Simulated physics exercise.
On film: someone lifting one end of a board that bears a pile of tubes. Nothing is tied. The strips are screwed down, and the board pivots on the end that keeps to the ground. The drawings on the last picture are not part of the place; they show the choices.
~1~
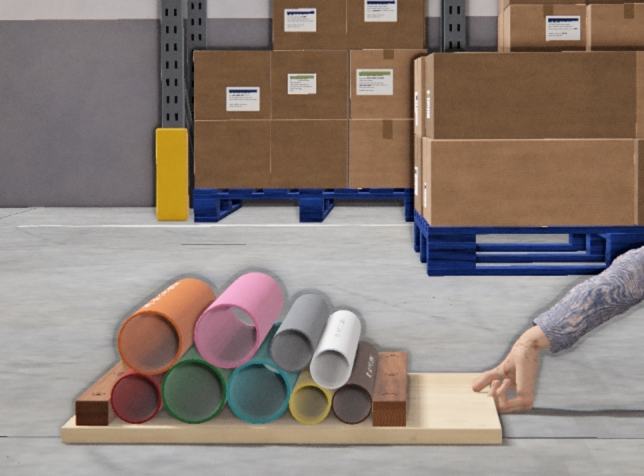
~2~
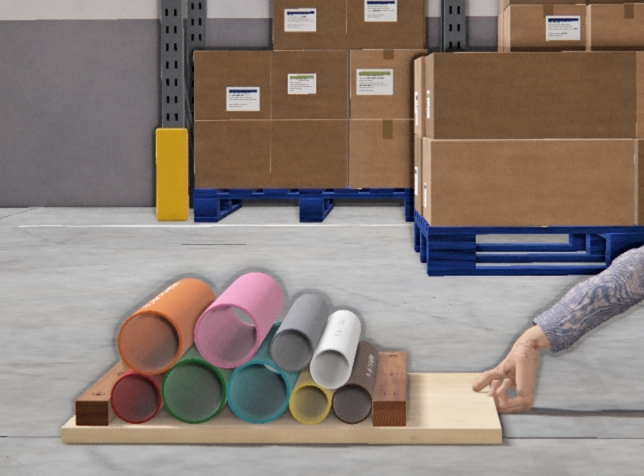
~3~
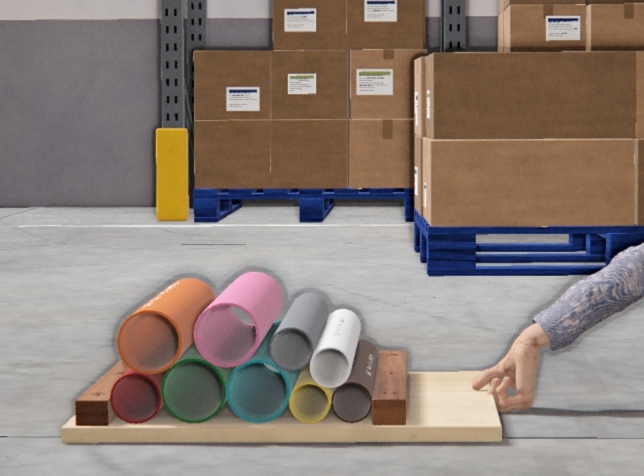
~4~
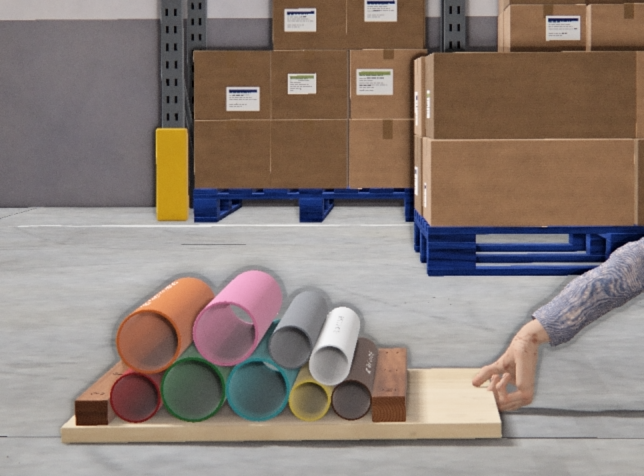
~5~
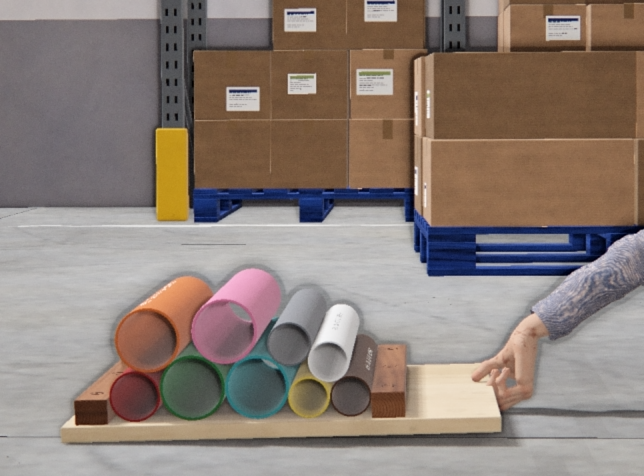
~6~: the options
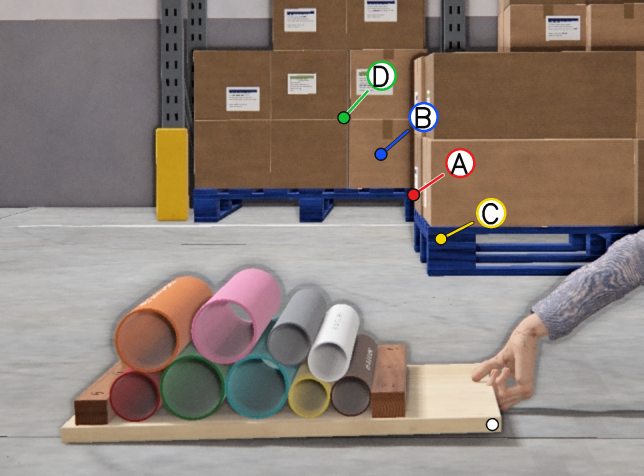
A board bearing stacked coloured tubes between wooden strips barely moving as a hand raises its right end very slightly.
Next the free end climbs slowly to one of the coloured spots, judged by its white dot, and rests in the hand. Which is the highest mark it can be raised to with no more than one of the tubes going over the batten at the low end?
Up to C.
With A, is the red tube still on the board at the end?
Yes, with A.
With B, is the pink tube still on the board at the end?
No, with B.
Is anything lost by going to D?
At D: Yes.
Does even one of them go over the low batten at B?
Yes.
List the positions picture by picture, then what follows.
In the first frame, green tube (194, 392); turquoise tube (258, 392).
In the second frame, turquoise tube (258, 392); yellow tube (310, 404).
In the third frame, board (292, 392); white tube (330, 367).
In the fourth frame, board (292, 391); green tube (193, 390).
In the fifth frame, board (292, 388); green tube (193, 388).
On the marked copy, A at (413, 195); B at (381, 154); C at (441, 239); D at (344, 118); the white dot at (492, 424).
Following C. Soon after the start, board at 16°.
Later, board at 27°.
In the end, board at 27°, one over the low batten (orange).
As for the rest, A two over the low batten (orange, pink); B four over the low batten (white, orange, grey, pink); D four over the low batten (white, orange, grey, pink).
